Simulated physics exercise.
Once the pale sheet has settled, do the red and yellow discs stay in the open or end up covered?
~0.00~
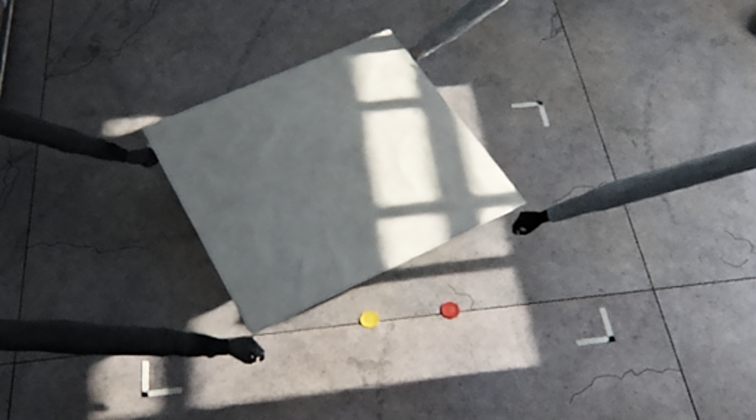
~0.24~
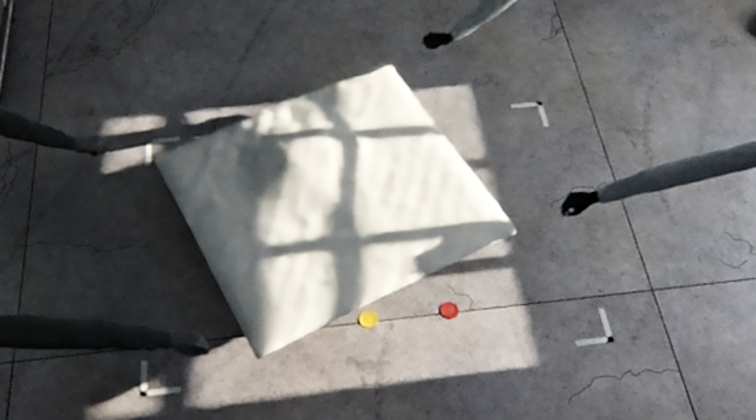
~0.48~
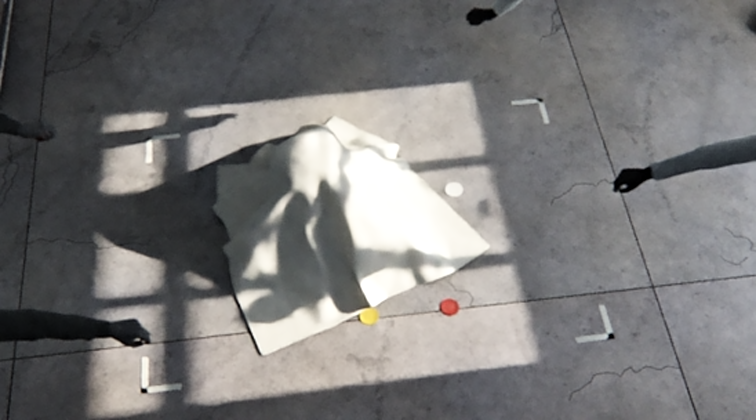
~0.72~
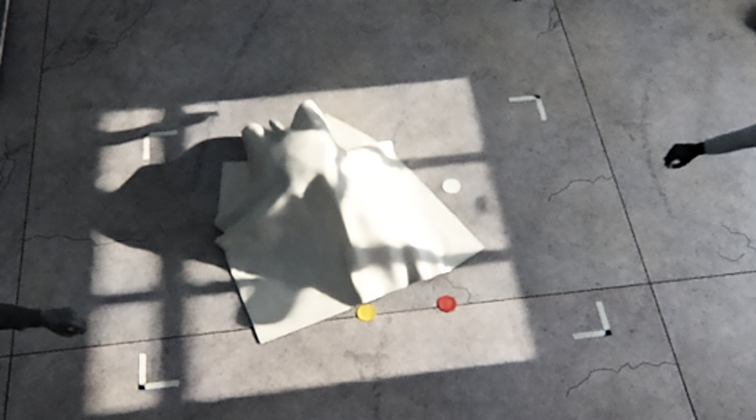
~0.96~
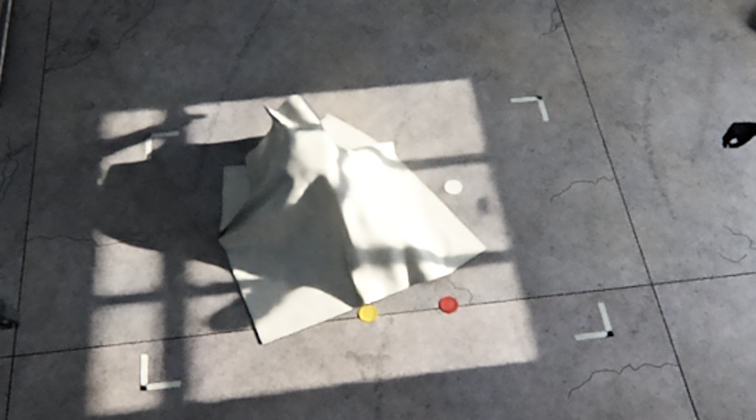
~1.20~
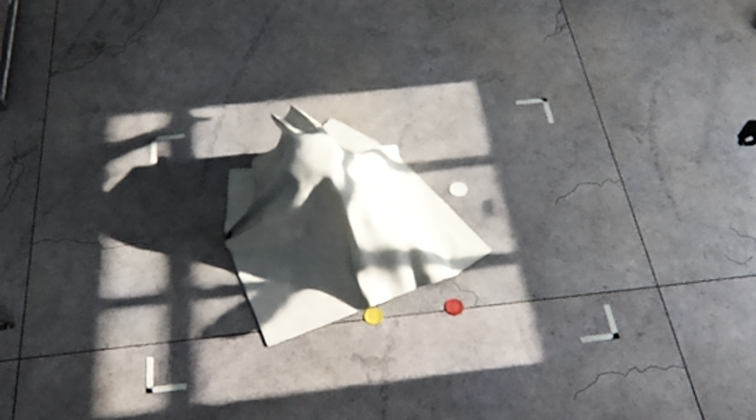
Both stay in the open. The yellow disc lies right by the sheet's lower edge, and the red one sits clear of it to the right.
